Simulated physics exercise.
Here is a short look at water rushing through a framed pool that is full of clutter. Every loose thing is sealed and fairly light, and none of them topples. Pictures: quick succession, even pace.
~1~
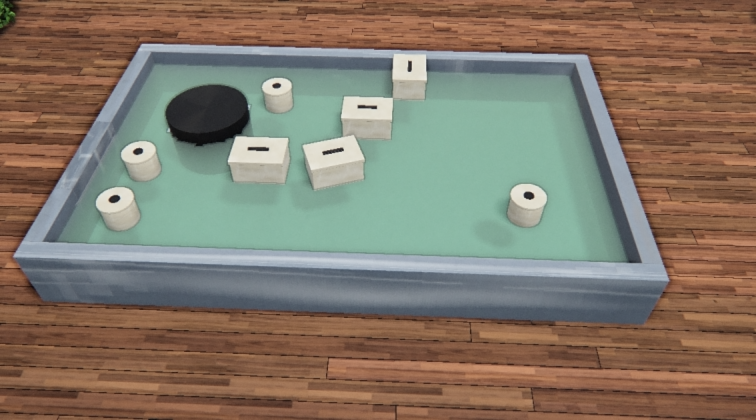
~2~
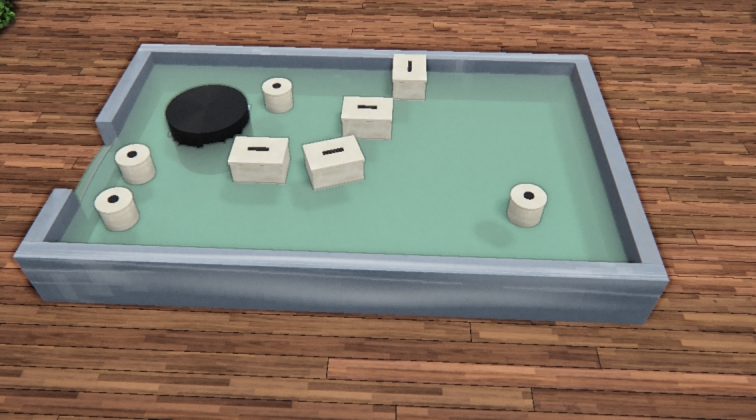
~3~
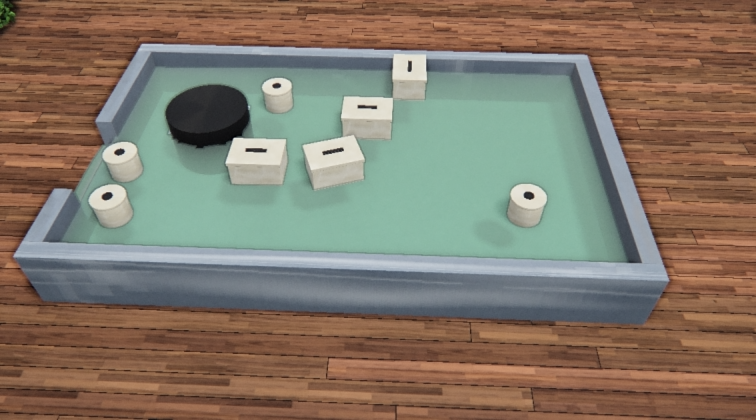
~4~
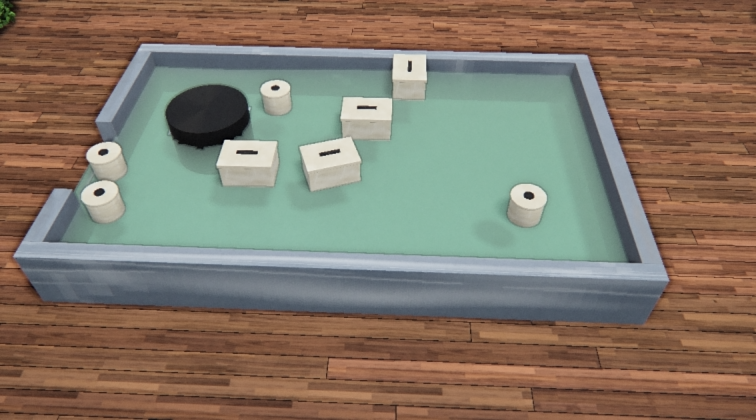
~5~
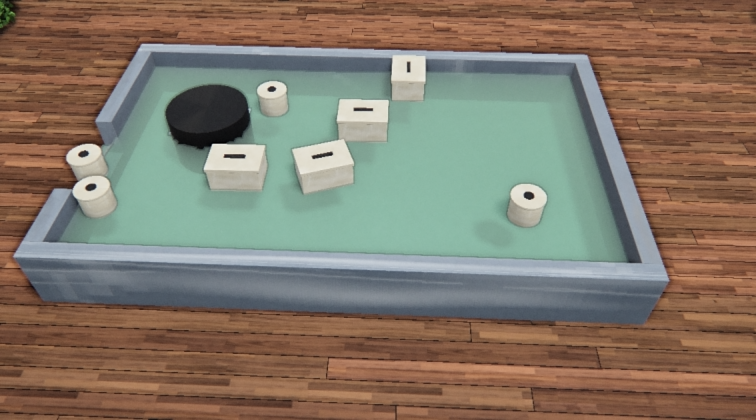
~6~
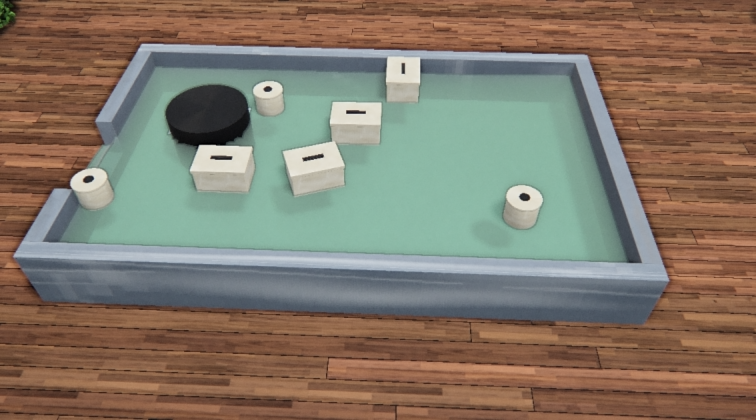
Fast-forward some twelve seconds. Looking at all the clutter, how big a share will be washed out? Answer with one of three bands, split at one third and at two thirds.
One third to two thirds.
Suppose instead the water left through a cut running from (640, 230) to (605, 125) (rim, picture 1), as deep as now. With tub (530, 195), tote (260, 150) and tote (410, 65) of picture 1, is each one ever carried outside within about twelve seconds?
Taken in turn, the first item is flushed away, the second is held back and the last is held back.
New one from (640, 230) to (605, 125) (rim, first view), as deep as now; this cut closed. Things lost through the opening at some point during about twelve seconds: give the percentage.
Close to 10 %, I think.
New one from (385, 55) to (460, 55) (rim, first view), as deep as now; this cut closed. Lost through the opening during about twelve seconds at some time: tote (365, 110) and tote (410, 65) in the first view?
So, for the first: Escapes the room, and for the second: Escapes the room.
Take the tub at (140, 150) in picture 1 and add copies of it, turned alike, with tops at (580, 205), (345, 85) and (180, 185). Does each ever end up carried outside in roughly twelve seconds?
Per object, in the order given: Never exits / never exits / exits at some point.
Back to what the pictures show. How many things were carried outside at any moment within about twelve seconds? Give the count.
Count: 3.
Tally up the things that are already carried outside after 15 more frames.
That gives 3.
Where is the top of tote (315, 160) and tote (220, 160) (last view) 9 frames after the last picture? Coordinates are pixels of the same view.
(267, 167) and (122, 160), roughly.
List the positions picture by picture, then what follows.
The first picture shows a tub at (115, 200), afloat; a tote at (259, 150), afloat; 0 of 8 have shifted.
The second picture shows a tub at (113, 200), afloat; a tote at (259, 150) floats; 0 of 8 have shifted.
The third picture shows a tub at (107, 197), afloat, close to its start; a tote at (256, 151) floats; 2 of 8 have shifted.
The fourth picture shows a tub at (100, 193) floats, close to its start; a tote at (247, 153), afloat, close to its start; 3 of 8 have shifted.
The fifth picture shows a tub at (91, 188) floats, close to its start; a tote at (235, 157) floats, close to its start; 4 of 8 have shifted.
The sixth picture shows a tub at (89, 180) floats, a stride from its start; a tote at (222, 159), afloat, close to its start; 6 of 8 have shifted.
A moment on, 1 of 8 are out; 7 afloat.
Next, 2 of 8 are out; 6 afloat.
Later, 3 of 8 are out; 5 afloat.
In the end, 3 of 8 are out; 5 afloat.
